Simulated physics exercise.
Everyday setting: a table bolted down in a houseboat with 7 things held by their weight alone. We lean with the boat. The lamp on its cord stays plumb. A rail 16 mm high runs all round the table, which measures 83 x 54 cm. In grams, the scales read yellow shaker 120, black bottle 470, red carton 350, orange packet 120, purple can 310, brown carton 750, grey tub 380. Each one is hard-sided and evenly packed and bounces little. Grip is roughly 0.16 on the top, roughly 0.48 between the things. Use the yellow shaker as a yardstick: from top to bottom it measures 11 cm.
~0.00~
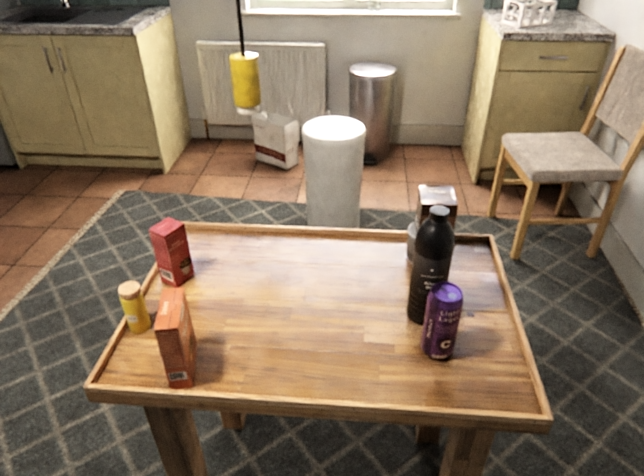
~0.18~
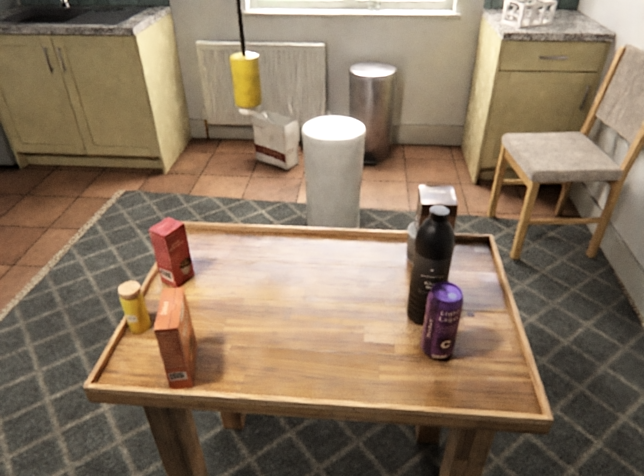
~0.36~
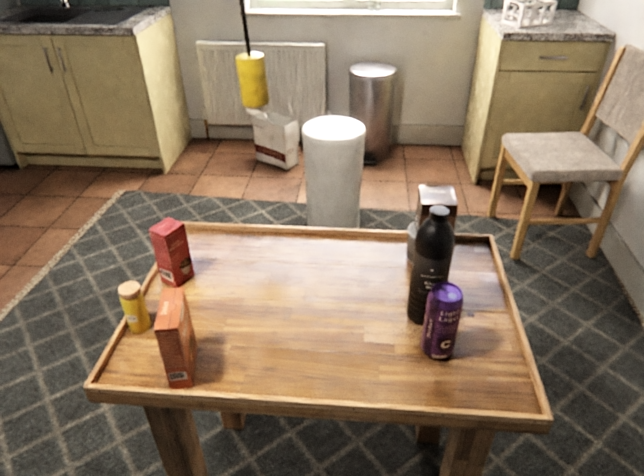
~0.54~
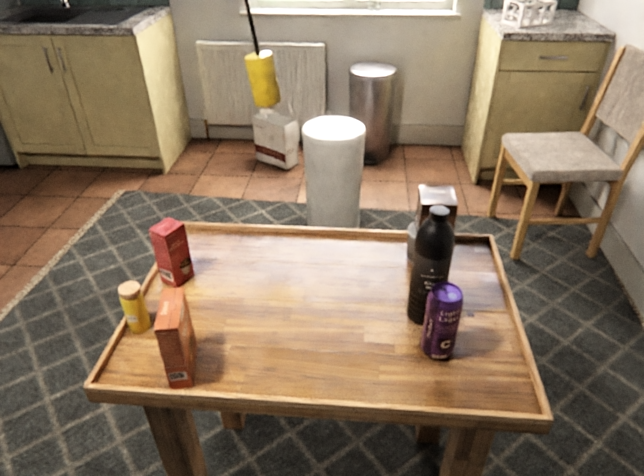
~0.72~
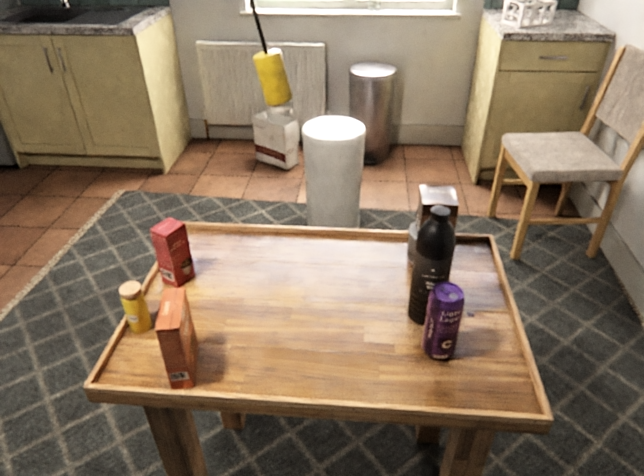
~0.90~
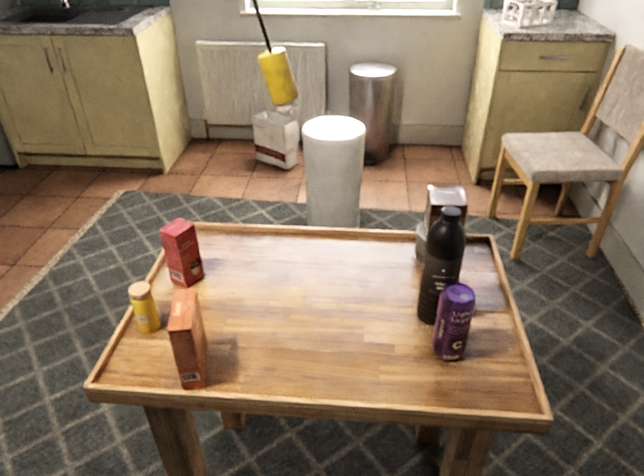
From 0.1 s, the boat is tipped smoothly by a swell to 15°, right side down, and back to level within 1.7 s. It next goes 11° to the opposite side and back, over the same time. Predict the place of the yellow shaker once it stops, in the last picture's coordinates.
(266, 315).
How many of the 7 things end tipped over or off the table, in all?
Altogether, 2.
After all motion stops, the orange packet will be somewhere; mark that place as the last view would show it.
It ends up at about (328, 348).
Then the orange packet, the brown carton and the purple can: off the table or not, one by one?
Orange packet: Stays in bounds; brown carton: Stays in bounds; purple can: Goes out of bounds.
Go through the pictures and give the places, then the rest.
The first frame shows boat level; yellow shaker (135, 308); black bottle (431, 266).
The second frame shows boat level; orange packet (177, 339); purple can (441, 322).
The third frame shows heel 3°, right side down; brown carton (435, 214).
The fourth frame shows heel 8°, right side down; black bottle (431, 266); red carton (173, 253).
The fifth frame shows heel 12°, right side down; orange packet (179, 339); purple can (442, 322).
The sixth frame shows heel 15°, right side down; yellow shaker (145, 308) slid 2 cm; brown carton (445, 214) slid 2 cm.
After 1.20 s, heel 12°, right side down; yellow shaker slid 12 cm near (192, 311); red carton slid 13 cm; orange packet slid 13 cm.
After 1.60 s, heel 2°, right side down; black bottle and purple can now off the table; yellow shaker slid 30 cm near (276, 316); brown carton tipped 16° from how it sat.
After 1.90 s, boat level; yellow shaker slid 33 cm near (291, 317); orange packet slid 34 cm; red carton slid 35 cm.
At rest (4.0 s), off the table, black bottle and purple can; not toppled but over 5 cm from the start, yellow shaker, red carton, orange packet, brown carton and grey tub. In the last view, yellow shaker near (266, 315).
